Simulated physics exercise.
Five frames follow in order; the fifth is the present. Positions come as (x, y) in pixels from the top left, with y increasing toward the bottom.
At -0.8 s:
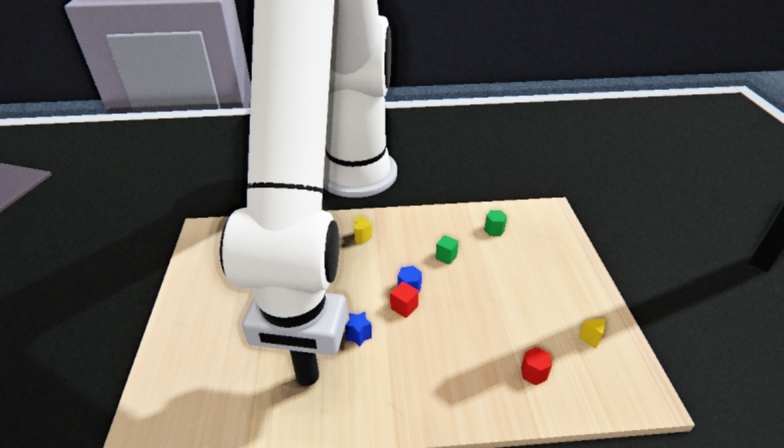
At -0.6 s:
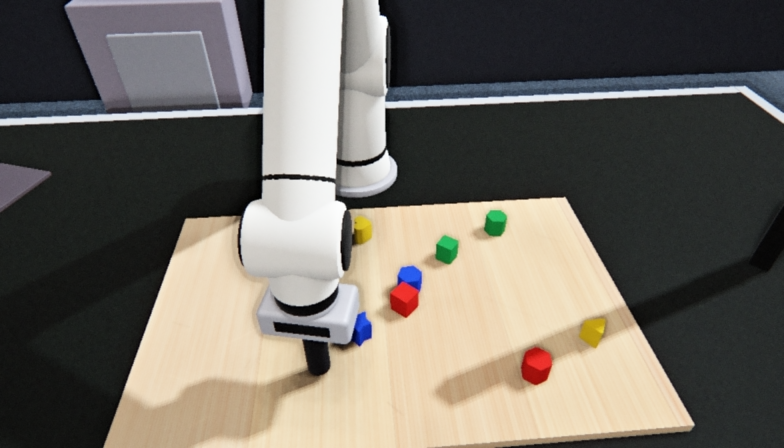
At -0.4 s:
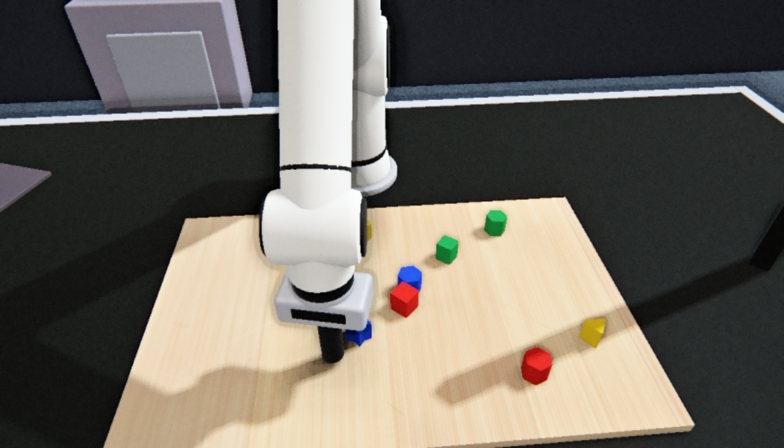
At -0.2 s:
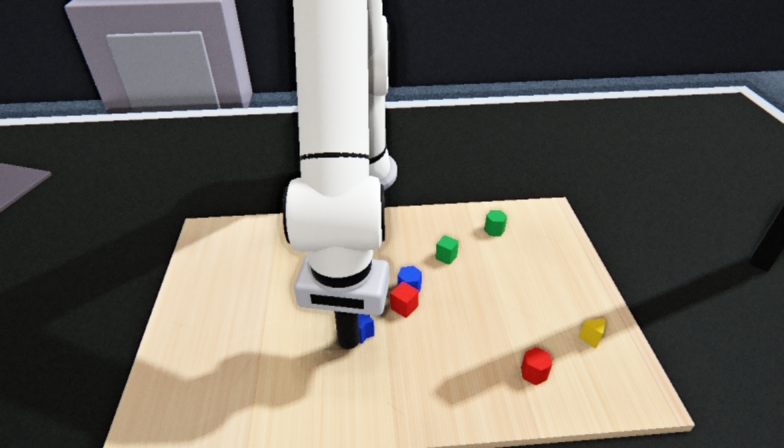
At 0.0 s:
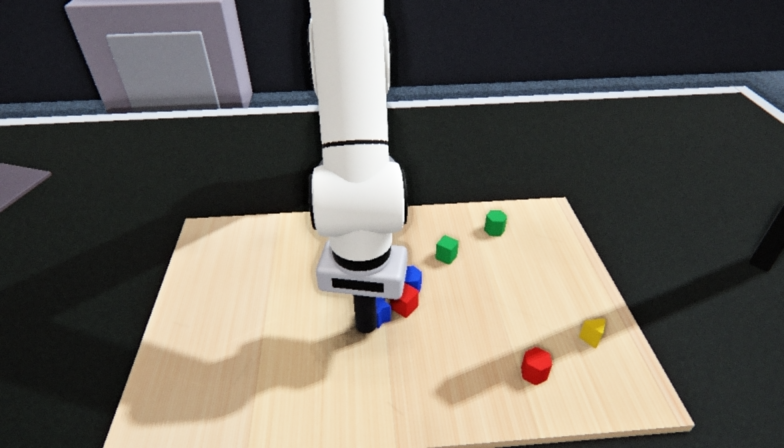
On a wooden board scattered with small colored blocks, a white robot arm moved its black tip up and to the right, then nudged the blue star toward the nearby red and blue blocks.
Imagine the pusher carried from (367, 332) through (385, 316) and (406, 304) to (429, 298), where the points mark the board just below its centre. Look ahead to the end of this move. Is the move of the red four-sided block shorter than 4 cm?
Going by the path, no.
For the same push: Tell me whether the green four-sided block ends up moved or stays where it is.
Here's my answer: The green four-sided block remains in position.
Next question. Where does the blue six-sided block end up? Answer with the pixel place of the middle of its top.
Close to (421, 259).
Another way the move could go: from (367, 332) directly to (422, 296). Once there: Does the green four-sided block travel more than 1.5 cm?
In short: No.
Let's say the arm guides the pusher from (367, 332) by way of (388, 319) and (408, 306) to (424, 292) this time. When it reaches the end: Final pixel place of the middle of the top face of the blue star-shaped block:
At roughly (417, 265).
On the path given first. One third of the way, pusher at (385, 309); blue star-shaped block at (395, 287); red four-sided block at (417, 286), turned 15° clockwise; blue six-sided block at (417, 268), turned 40° anticlockwise.
Two thirds of the way, pusher at (406, 298); blue star-shaped block at (405, 275), turned 35° anticlockwise; red four-sided block at (427, 282), turned 50° clockwise; blue six-sided block at (420, 263), turned 45° anticlockwise.
At the end, pusher at (430, 292); blue star-shaped block at (410, 273), turned 65° anticlockwise; red four-sided block at (446, 274), turned 20° clockwise; blue six-sided block at (421, 259), turned 35° anticlockwise; green four-sided block still.
